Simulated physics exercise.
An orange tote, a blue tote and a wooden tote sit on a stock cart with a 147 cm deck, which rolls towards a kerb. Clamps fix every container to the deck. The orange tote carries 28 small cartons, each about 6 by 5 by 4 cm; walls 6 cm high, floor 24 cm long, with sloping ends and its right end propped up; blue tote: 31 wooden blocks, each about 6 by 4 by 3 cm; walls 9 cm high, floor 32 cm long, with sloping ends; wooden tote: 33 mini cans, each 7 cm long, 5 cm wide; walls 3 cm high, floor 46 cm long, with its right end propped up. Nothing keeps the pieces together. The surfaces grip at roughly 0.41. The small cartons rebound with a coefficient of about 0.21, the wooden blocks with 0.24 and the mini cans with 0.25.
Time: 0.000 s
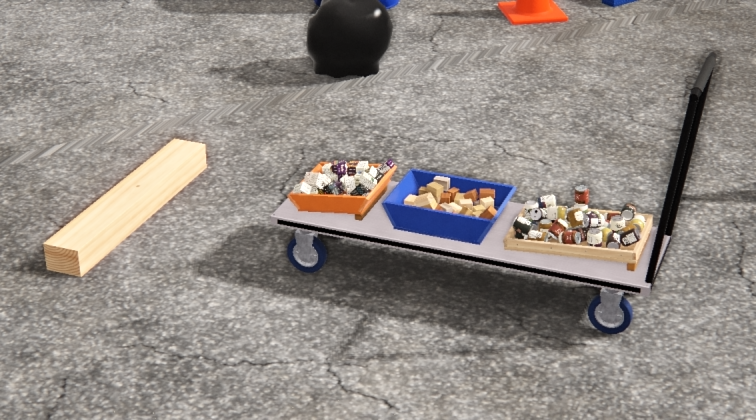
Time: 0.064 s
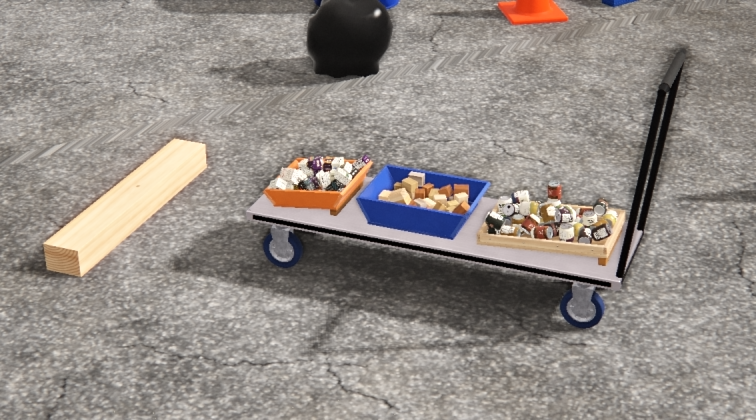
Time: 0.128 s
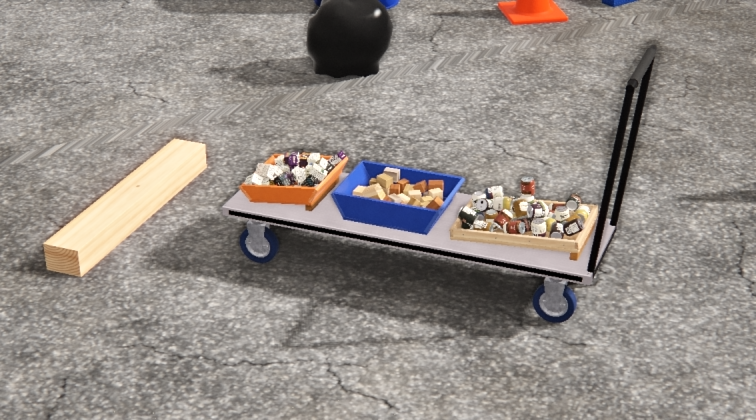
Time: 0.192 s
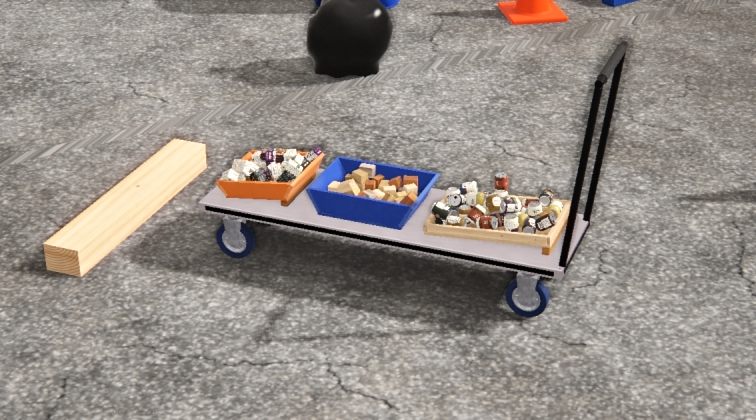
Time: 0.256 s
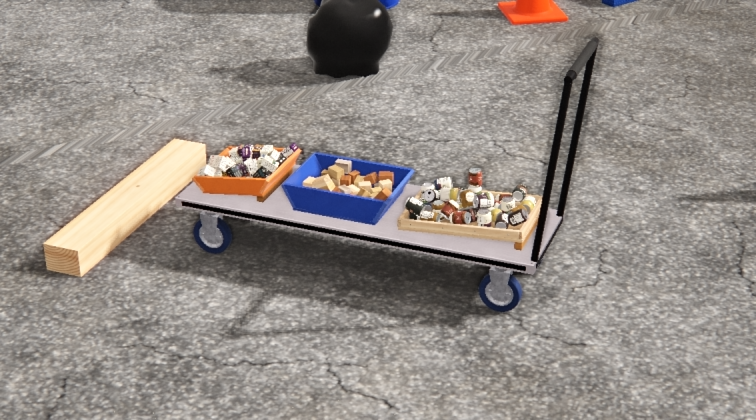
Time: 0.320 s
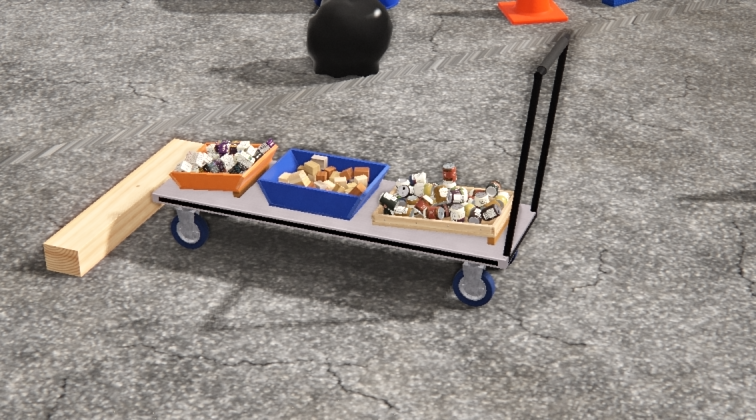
The clip opens on a flat cart with a black handle, carrying an orange tote, a blue tote and a wooden tote, each filled with small items, right of a pale timber beam on cracked pavement. The cart rolls steadily left, closing much of the gap, its totes keeping their places.
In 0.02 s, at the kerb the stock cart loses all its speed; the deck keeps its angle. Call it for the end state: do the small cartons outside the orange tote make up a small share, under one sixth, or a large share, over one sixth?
A large share, over one sixth.
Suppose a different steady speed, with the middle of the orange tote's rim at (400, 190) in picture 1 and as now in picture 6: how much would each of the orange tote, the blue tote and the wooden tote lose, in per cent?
Result - orange tote: 50 per cent; blue tote: 10 per cent; wooden tote: 30 per cent.
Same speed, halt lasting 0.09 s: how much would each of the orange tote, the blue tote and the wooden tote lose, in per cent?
That way you'd get orange tote at 20, blue tote at 0, and wooden tote at 20 percent.
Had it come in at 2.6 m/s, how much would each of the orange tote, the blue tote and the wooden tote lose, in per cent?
Then the orange tote sheds 60 per cent of its load, the blue tote 10 per cent, and the wooden tote 50 per cent.
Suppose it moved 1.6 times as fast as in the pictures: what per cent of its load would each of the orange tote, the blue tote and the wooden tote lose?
Orange tote 60, blue tote 10, wooden tote 30 per cent.
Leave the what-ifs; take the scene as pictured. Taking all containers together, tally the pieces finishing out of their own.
Total: Around 16.
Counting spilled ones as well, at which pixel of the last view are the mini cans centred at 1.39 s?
Their middle is around (369, 193).
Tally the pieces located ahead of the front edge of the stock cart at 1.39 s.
About 6.
After 0.44 s, impact.
After 0.54 s, orange tote 27 in, 1 out, blue tote 31 in, 0 out and wooden tote 30 in, 3 out.
After 0.66 s, orange tote 23 in, 5 out, blue tote 31 in, 0 out and wooden tote 28 in, 5 out.
After 0.89 s, orange tote 20 in, 8 out, blue tote 30 in, 1 out and wooden tote 26 in, 7 out.
Outcome (at 1.39 s), orange tote 20 in, 8 out, blue tote 30 in, 1 out and wooden tote 25 in, 8 out. Asked share, 8 of 28, 29 per cent.
